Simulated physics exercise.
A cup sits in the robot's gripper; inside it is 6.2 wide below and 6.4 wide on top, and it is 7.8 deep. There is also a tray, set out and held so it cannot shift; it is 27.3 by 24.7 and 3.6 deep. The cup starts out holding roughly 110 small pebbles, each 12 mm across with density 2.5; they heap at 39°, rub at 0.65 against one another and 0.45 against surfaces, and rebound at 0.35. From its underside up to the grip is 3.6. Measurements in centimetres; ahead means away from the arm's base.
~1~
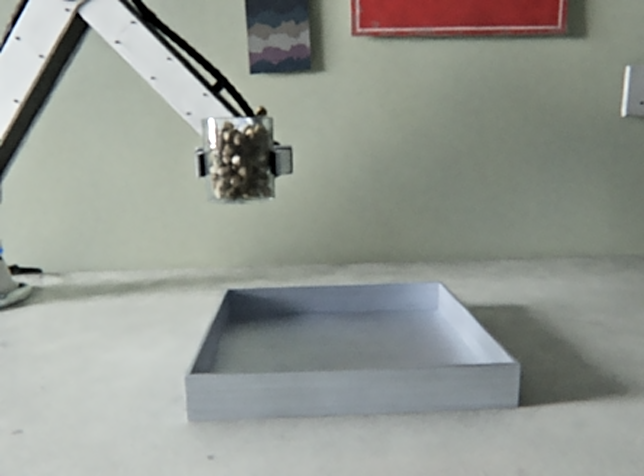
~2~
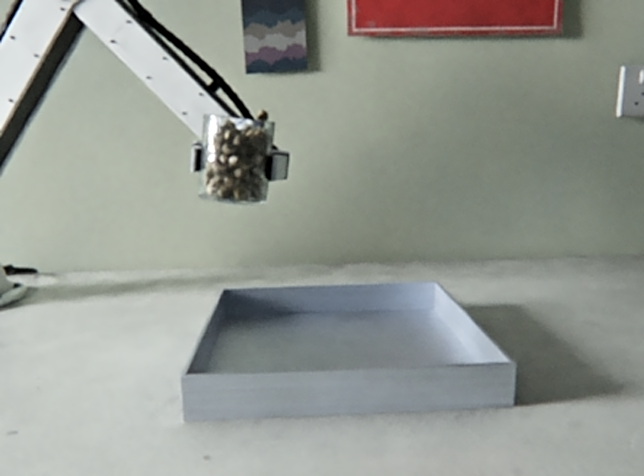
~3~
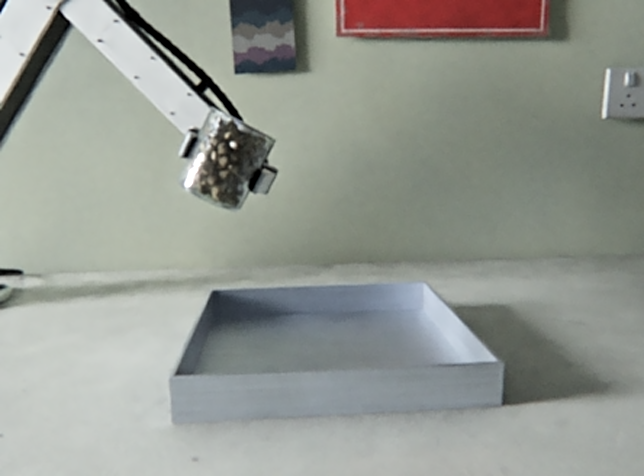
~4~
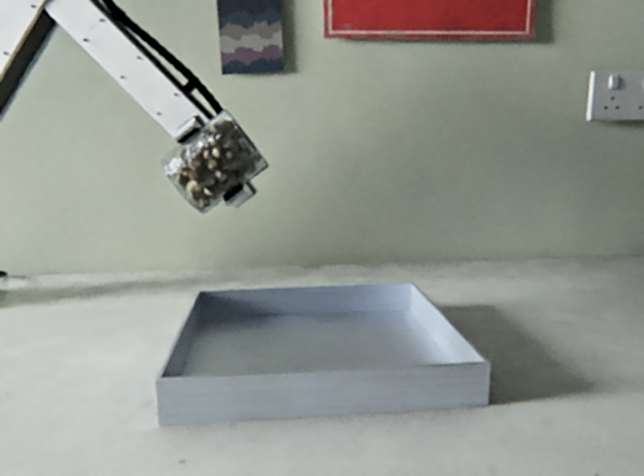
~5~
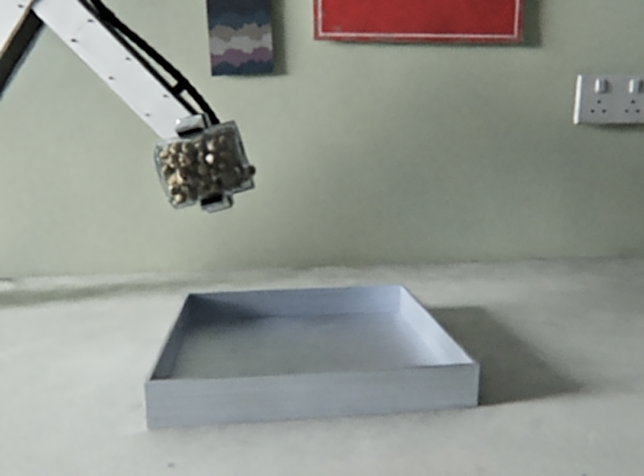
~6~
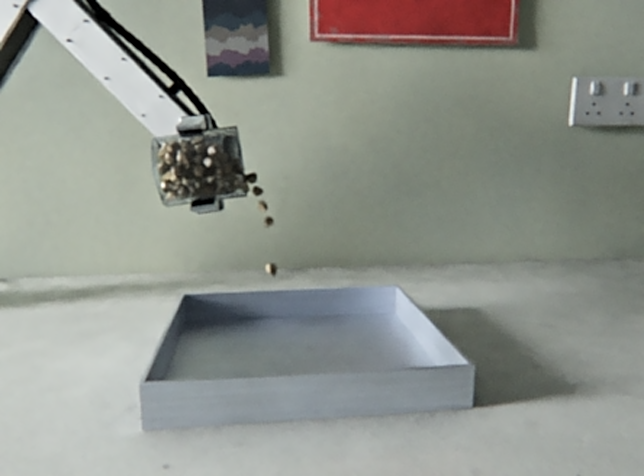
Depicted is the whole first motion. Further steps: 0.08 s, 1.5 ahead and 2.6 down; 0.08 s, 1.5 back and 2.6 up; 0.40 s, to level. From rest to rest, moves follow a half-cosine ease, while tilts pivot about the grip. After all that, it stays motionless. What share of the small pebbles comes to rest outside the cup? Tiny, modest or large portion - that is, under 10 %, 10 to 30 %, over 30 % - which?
A modest portion.
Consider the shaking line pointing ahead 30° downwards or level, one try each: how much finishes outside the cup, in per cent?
Roughly 25 per cent, then 55 per cent.
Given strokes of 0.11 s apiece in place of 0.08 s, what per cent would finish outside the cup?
In that case about 10 in a hundred.
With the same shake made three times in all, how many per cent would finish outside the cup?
That would give close to 25 percent.
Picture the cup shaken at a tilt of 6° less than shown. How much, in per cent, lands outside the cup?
Roughly 10 percent.
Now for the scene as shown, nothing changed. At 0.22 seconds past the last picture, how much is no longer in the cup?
About 10 per cent.
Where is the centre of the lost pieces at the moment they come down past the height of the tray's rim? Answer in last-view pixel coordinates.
Close to pixel (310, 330).
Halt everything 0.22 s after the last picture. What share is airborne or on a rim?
My guess is some 4 in a hundred.
Then, 0.22 s later, tilted 78° forward, highest piece 22 above the table; 102 in the cup, 7 in the tray, 5 in flight or on a rim.
Then, 0.45 s later, tilted 15° forward, highest piece 24 above the table; 98 in the cup, 16 in the tray.
Then, 0.76 s later, level, highest piece 25 above the table; 98 in the cup, 16 in the tray.
Then, 1.81 s later, level, highest piece 25 above the table; 98 in the cup, 16 in the tray.
At rest, 98 in the cup, 16 in the tray. That is 14 % outside the cup.
